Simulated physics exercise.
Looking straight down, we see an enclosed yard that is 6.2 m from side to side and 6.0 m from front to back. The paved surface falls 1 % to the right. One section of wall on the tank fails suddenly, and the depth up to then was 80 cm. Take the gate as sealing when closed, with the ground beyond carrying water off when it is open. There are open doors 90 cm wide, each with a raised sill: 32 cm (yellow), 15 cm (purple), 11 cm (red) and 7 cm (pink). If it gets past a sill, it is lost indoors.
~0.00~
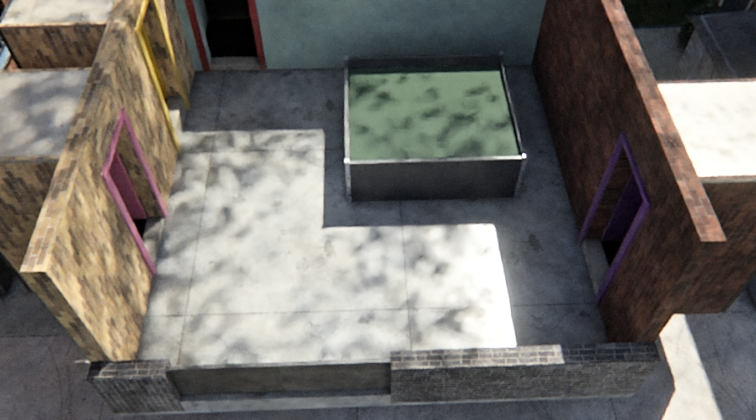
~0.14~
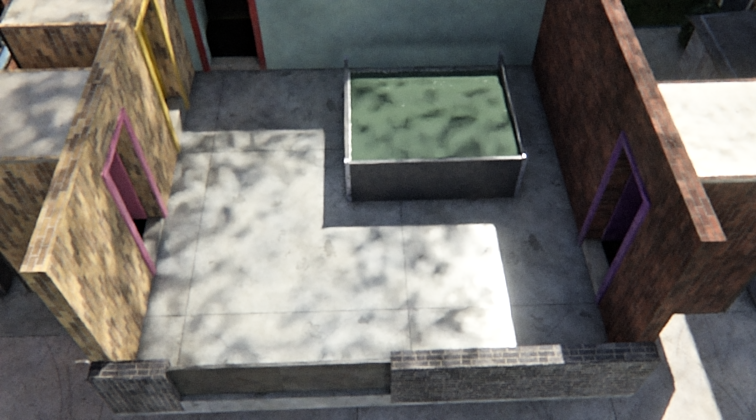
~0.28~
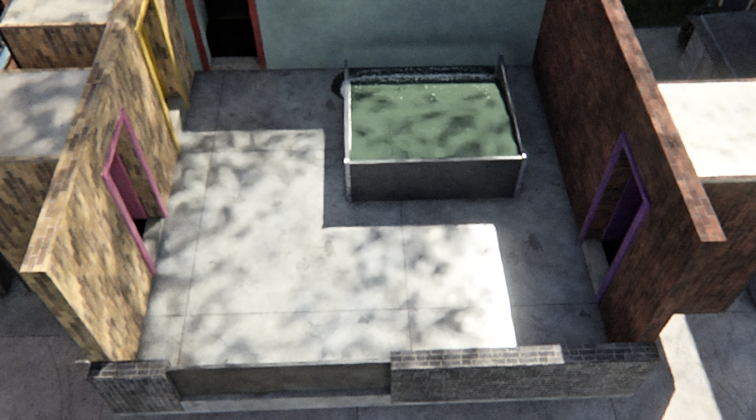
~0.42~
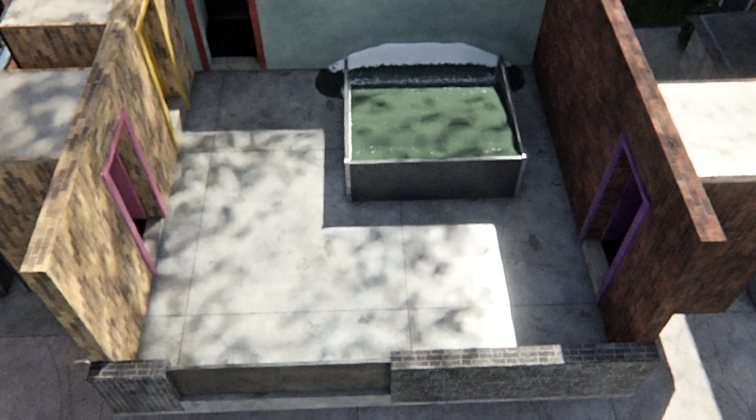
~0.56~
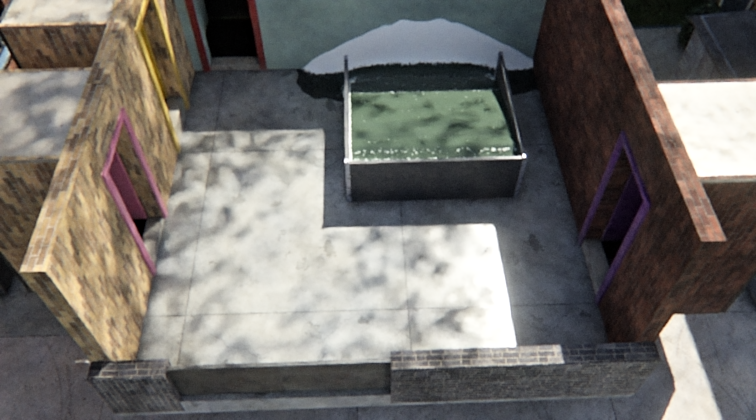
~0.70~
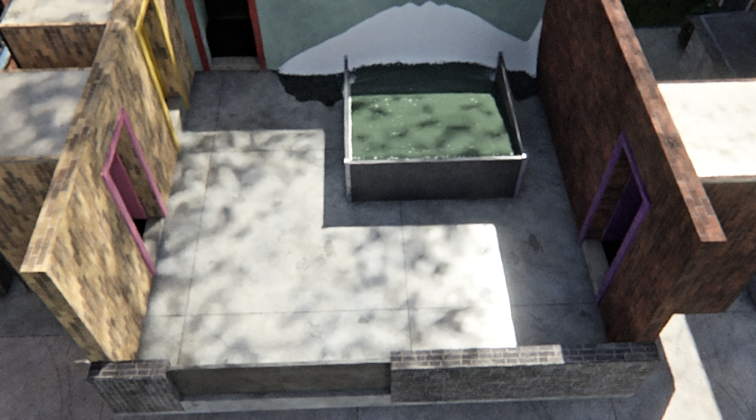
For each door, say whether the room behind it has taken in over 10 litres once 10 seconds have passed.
The yellow door: Not over, the purple door: Not over, the red door: Over, the pink door: Over.
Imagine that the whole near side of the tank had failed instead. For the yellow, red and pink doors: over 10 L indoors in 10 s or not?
Then it goes yellow fine, red too high, pink too high.
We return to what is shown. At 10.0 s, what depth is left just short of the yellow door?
Around 8.5 cm deep.
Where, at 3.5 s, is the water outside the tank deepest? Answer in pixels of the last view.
About (615, 369).
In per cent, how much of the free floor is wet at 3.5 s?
Wet share: Near 70 percent.
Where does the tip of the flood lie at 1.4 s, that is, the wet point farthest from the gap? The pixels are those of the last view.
Roughly at pixel (195, 72).
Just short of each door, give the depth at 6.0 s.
Yellow 15 cm, purple 7 cm, red 13 cm, pink 4 cm.
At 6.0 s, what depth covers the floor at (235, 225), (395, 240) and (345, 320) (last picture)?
Taking the spots in order: 4 cm, 5 cm, 15 cm.
After 1.4 s water covers 25 % of the floor and is deepest (76 cm) near (531, 66); yellow door not reached, purple door not reached, red door 8 cm at the sill, 0 L in, pink door not reached.
After 2.2 s water covers 40 % of the floor and is deepest (55 cm) near (521, 66); yellow door 30 cm at the sill, 0 L in, purple door 4 cm at the sill, 0 L in, red door 11 cm at the sill, 0 L in, pink door not reached.
After 3.5 s water covers 70 % of the floor and is deepest (44 cm) near (615, 369); yellow door 19 cm at the sill, 0 L in, purple door 14 cm at the sill, 0 L in, red door 13 cm at the sill, 24 L in, pink door 8 cm at the sill, 0 L in.
After 6.0 s water covers 95 % of the floor and is deepest (28 cm) near (521, 66); yellow door 15 cm at the sill, 0 L in, purple door 7 cm at the sill, 1 L in, red door 13 cm at the sill, 60 L in, pink door 4 cm at the sill, 1 L in.
After 10.0 s water covers 100 % of the floor and is deepest (20 cm) near (205, 72); yellow door 9 cm at the sill, 0 L in, purple door 10 cm at the sill, 1 L in, red door 13 cm at the sill, 81 L in, pink door 10 cm at the sill, 31 L in.
